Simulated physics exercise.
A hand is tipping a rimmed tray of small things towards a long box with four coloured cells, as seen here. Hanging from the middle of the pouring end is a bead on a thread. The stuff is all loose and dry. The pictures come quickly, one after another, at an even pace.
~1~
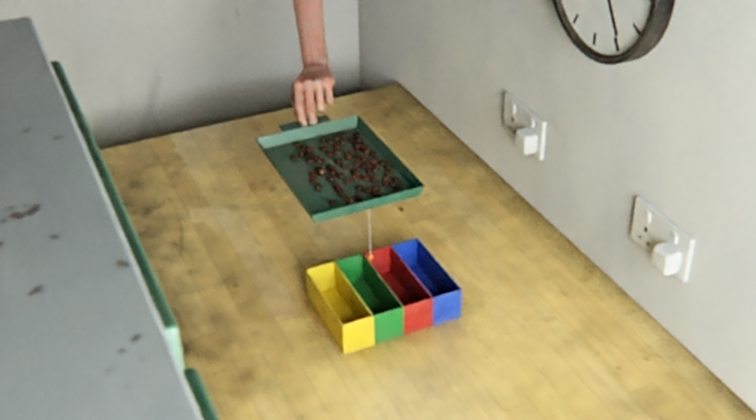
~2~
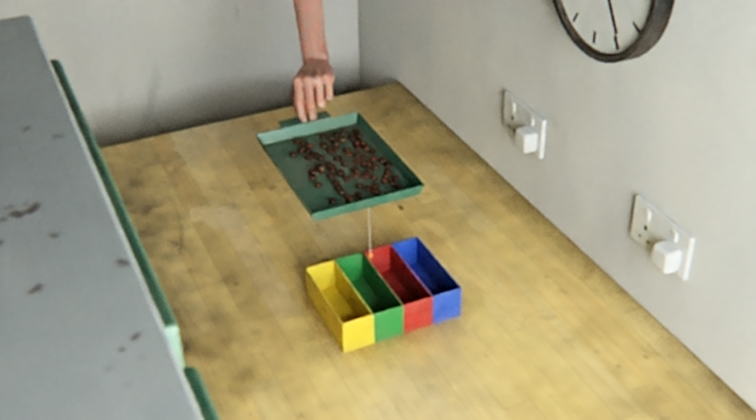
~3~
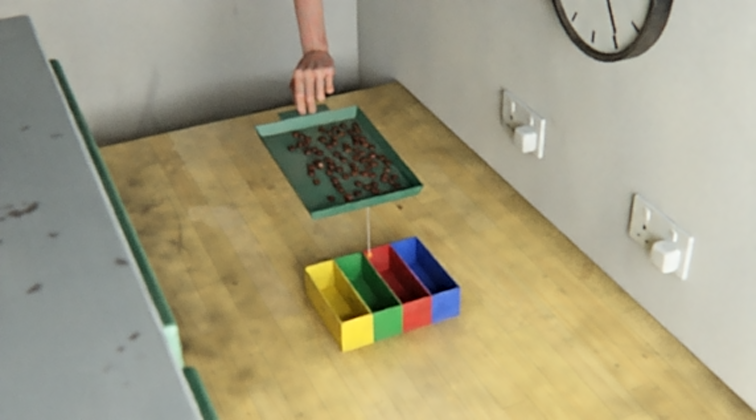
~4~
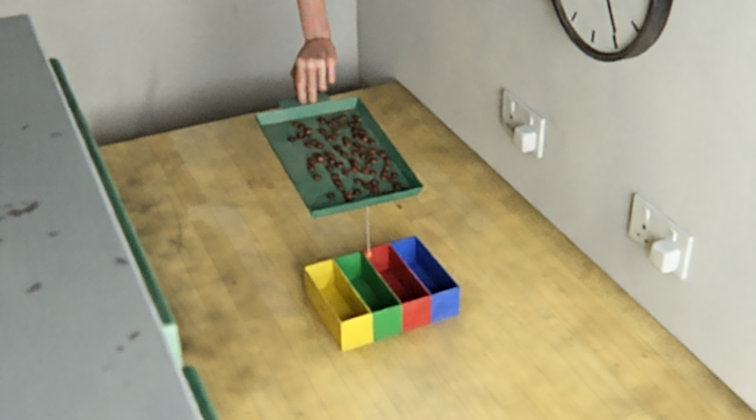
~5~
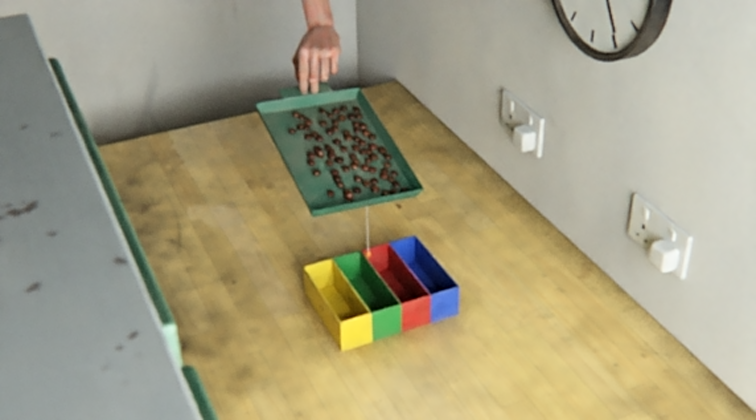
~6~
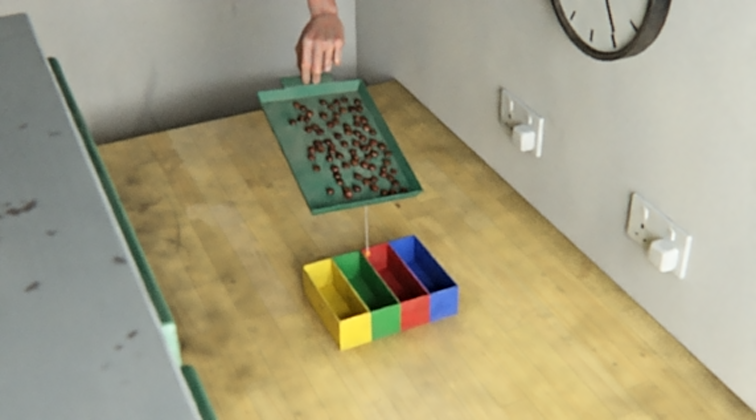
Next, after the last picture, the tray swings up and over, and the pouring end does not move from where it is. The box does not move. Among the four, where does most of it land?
Mostly in the blue cell.
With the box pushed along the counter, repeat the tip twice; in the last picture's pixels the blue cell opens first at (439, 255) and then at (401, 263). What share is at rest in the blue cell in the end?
40 %, then 30 %.
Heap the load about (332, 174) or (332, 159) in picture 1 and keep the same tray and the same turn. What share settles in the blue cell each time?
Close to 50 and close to 50 per cent.
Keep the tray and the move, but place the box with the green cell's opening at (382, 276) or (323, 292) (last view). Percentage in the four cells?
Around 100 percent the first time, around 10 percent the second.
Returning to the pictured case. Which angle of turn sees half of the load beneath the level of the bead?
That would be about 100 degrees from level.
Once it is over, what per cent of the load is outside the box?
10 per cent.
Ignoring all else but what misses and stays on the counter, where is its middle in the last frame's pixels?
Roughly pixel (488, 282).
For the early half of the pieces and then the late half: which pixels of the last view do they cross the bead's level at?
Around (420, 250), followed by around (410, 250).
Soon after the last picture, tray tipped steeply; nearly all on the tray; a small part falling or outside the box.
A little later, tray tipped past a quarter turn; a small part on the tray; about a third in the blue cell; a small part in the red cell; a stray few in the green cell; about a third falling or outside the box.
Later still, tray tipped past a quarter turn; about two thirds in the blue cell; about a quarter in the red cell; a stray few in the green cell; a small part falling or outside the box.
At rest, tray tipped past a quarter turn; about two thirds in the blue cell; about a quarter in the red cell; a stray few in the green cell; none in the yellow cell; a small part outside the box.
